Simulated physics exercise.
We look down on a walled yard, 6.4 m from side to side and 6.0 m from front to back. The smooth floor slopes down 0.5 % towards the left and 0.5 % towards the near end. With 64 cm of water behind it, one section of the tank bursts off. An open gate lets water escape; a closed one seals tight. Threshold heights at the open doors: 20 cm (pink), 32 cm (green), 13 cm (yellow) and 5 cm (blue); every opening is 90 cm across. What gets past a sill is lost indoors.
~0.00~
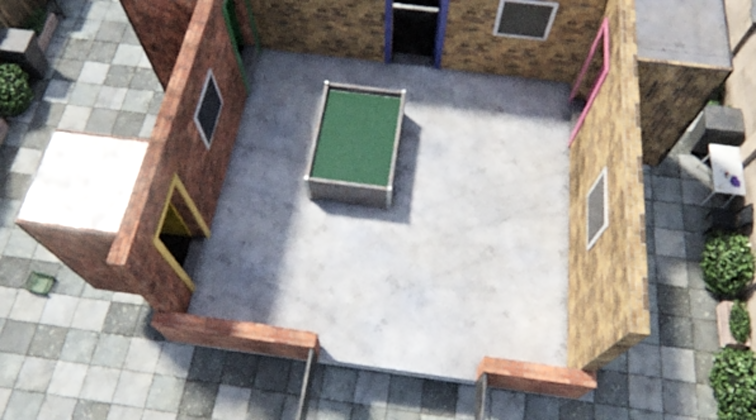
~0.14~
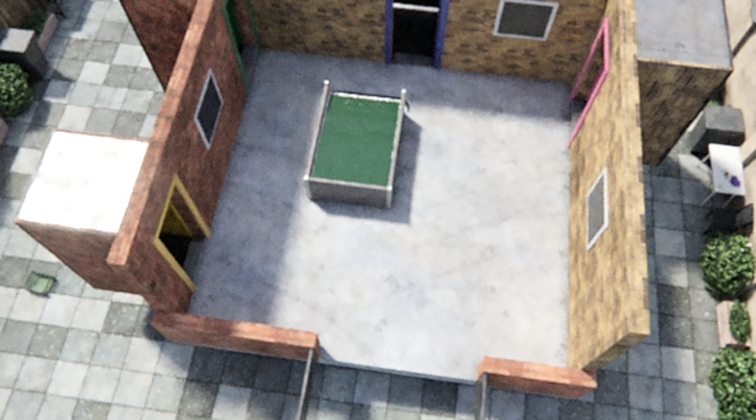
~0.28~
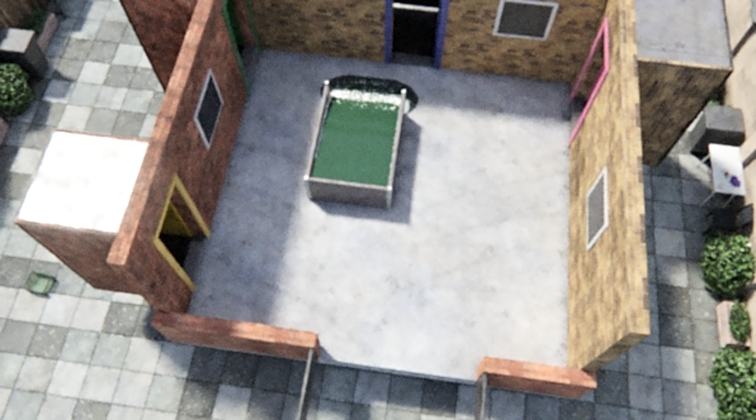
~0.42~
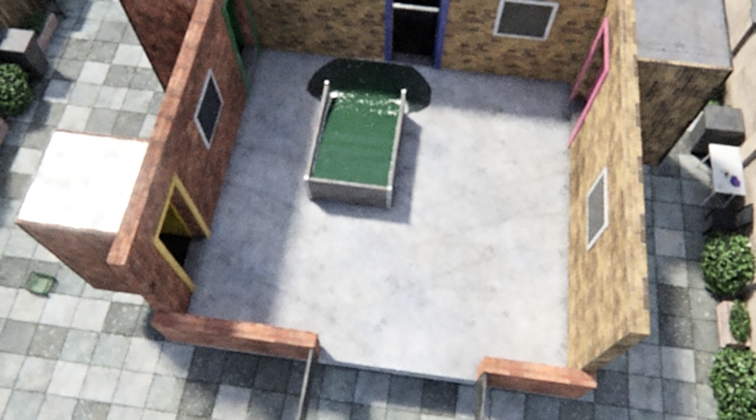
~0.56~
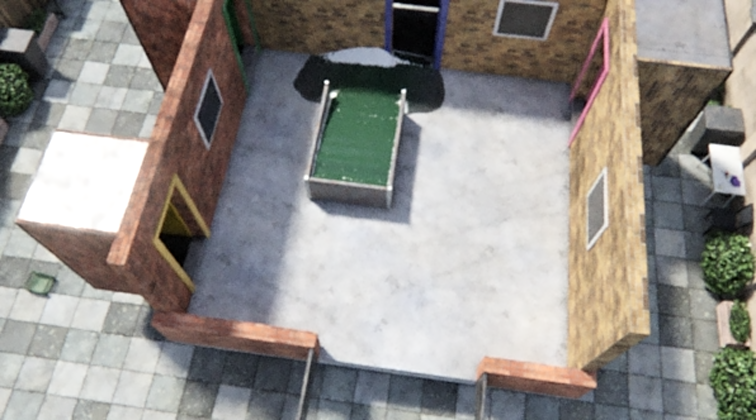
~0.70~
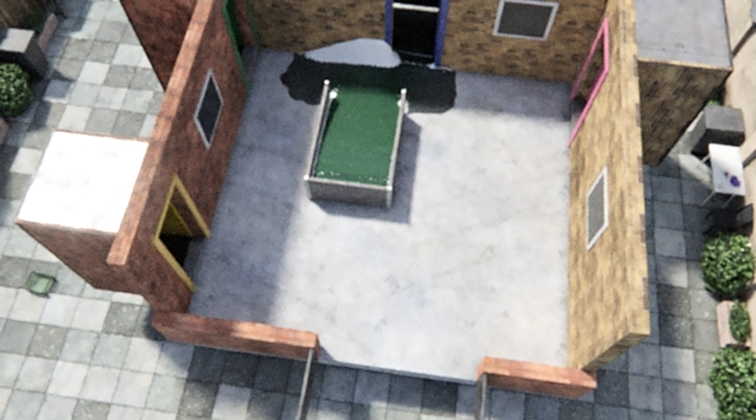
Water in a green, open-topped tank sits still inside a walled yard of brick and stone until the far side of the tank opens. It pours out onto the pale floor behind the tank, spreading in a dark, rounded pool that then widens left and right along the far wall, near the blue-framed doorway.
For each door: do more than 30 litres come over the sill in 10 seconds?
Within that time: At the pink door it stays under the limit; at the green door it stays under the limit; at the yellow door it keeps below the limit; at the blue door it exceeds the limit.
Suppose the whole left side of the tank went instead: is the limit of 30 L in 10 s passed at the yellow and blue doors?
Then: Yellow under, blue below.
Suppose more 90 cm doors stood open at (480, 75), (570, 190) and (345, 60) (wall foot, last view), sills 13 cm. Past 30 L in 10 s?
In turn: Below, below, over.
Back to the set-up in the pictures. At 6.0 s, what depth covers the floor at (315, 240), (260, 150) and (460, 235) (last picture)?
In that order: 2, 4 and 1 cm.
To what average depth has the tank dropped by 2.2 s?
Roughly 21 cm on average.
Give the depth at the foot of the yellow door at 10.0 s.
Roughly 7.0 cm deep.
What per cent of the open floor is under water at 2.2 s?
Near 20 per cent is wet.
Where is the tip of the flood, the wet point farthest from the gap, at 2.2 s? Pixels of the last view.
Near (566, 89).
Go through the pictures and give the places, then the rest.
The first picture shows the tank at (357, 136) is whole and still, 64 cm deep.
In the second picture, the front is at (406, 111), 0.8 m from the gap on the tank's far side; 0.4 m2 of floor is under water; 64 cm left at the back of the tank.
In the third picture, water pours out on the tank's far side and has run 1.0 m, to (414, 102); typically 11 cm deep outside, 64 cm at the tank's back.
In the fourth picture, water pours out on the tank's far side and has run 1.4 m, to (409, 69); typically 9 cm deep outside, 64 cm at the tank's back.
In the fifth picture, water pours out on the tank's far side and has run 1.7 m, to (433, 70); typically 9 cm deep outside, 60 cm at the tank's back.
In the sixth picture, water pours out on the tank's far side and has run 2.0 m, to (451, 72); typically 10 cm deep outside, 53 cm at the tank's back.
After 1.4 s water covers 10 % of the floor and is deepest (42 cm) near (371, 68); pink door not reached, green door 16 cm at the sill, 0 L in, yellow door not reached, blue door 26 cm at the sill, 110 L in.
After 2.2 s water covers 20 % of the floor and is deepest (36 cm) near (268, 56); pink door not reached, green door 30 cm at the sill, 1 L in, yellow door not reached, blue door 23 cm at the sill, 229 L in.
After 3.5 s water covers 45 % of the floor and is deepest (22 cm) near (258, 62); pink door 14 cm at the sill, 0 L in, green door 21 cm at the sill, 4 L in, yellow door 3 cm at the sill, 0 L in, blue door 14 cm at the sill, 321 L in.
After 6.0 s water covers 75 % of the floor and is deepest (13 cm) near (226, 330); pink door 7 cm at the sill, 0 L in, green door 9 cm at the sill, 4 L in, yellow door 3 cm at the sill, 0 L in, blue door 7 cm at the sill, 355 L in.
After 10.0 s water covers 95 % of the floor and is deepest (8 cm) near (185, 325); pink door 2 cm at the sill, 0 L in, green door 5 cm at the sill, 4 L in, yellow door 7 cm at the sill, 0 L in, blue door 3 cm at the sill, 357 L in.
